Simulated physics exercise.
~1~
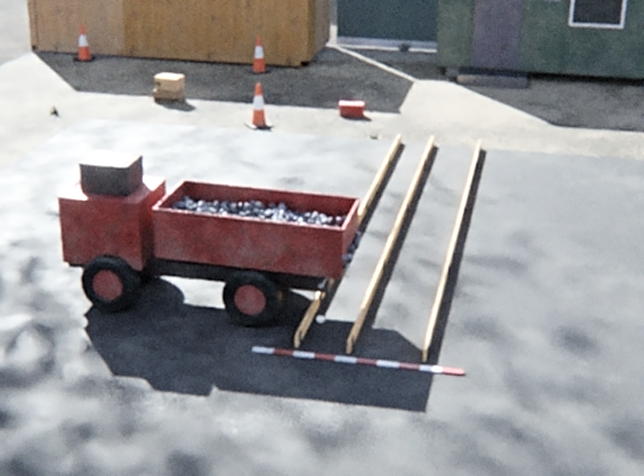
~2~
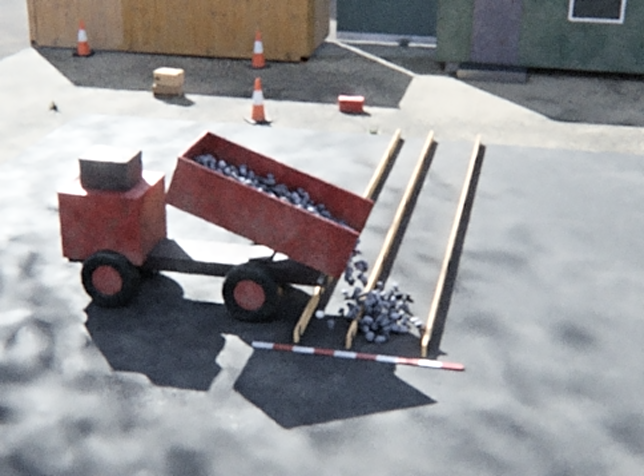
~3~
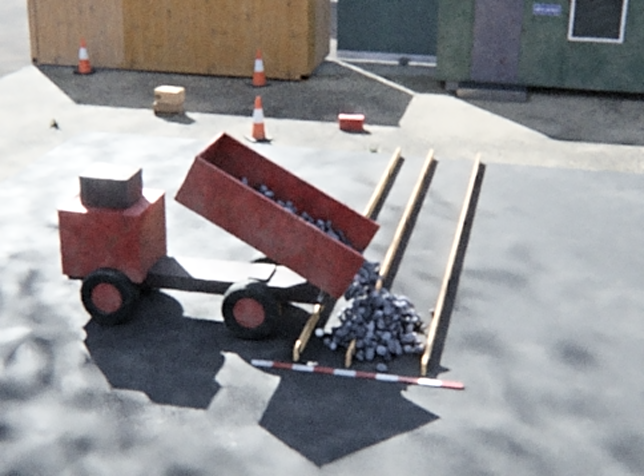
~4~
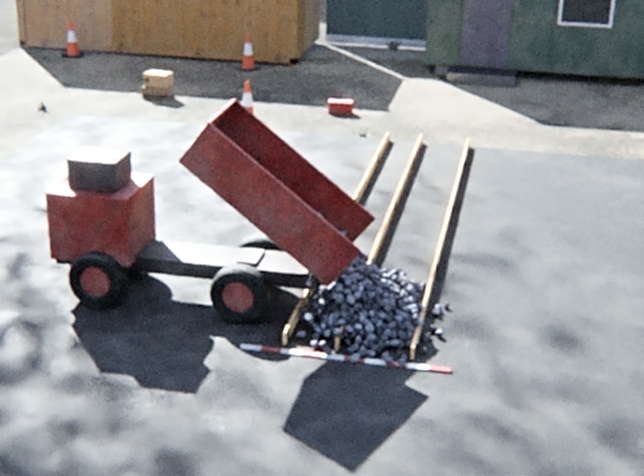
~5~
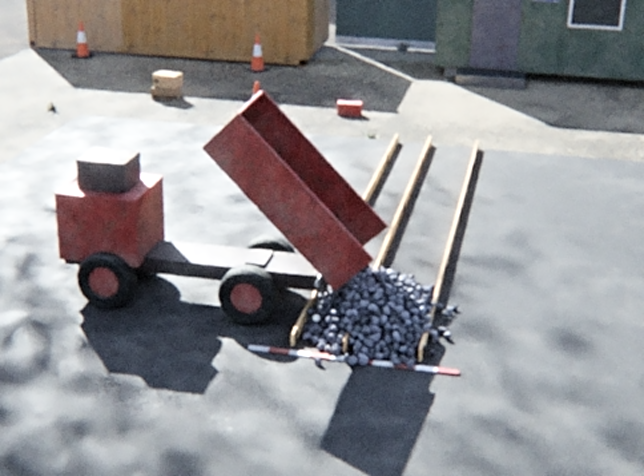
A red tipping truck loaded with grey stones stands on a sunlit paved yard, seen from above and to the side by a slightly swaying camera. Wooden planks lie on the ground to its right beside a red-and-white staff, with orange cones and brown and green buildings behind. The bed tilts up at its left end, and stones slide out from the lower right end onto the ground between the planks. It rises more steeply, and the pile spreads and grows. Finally the bed stands steeply raised, nearly all its load heaped between the planks, mostly in the right-hand bay.
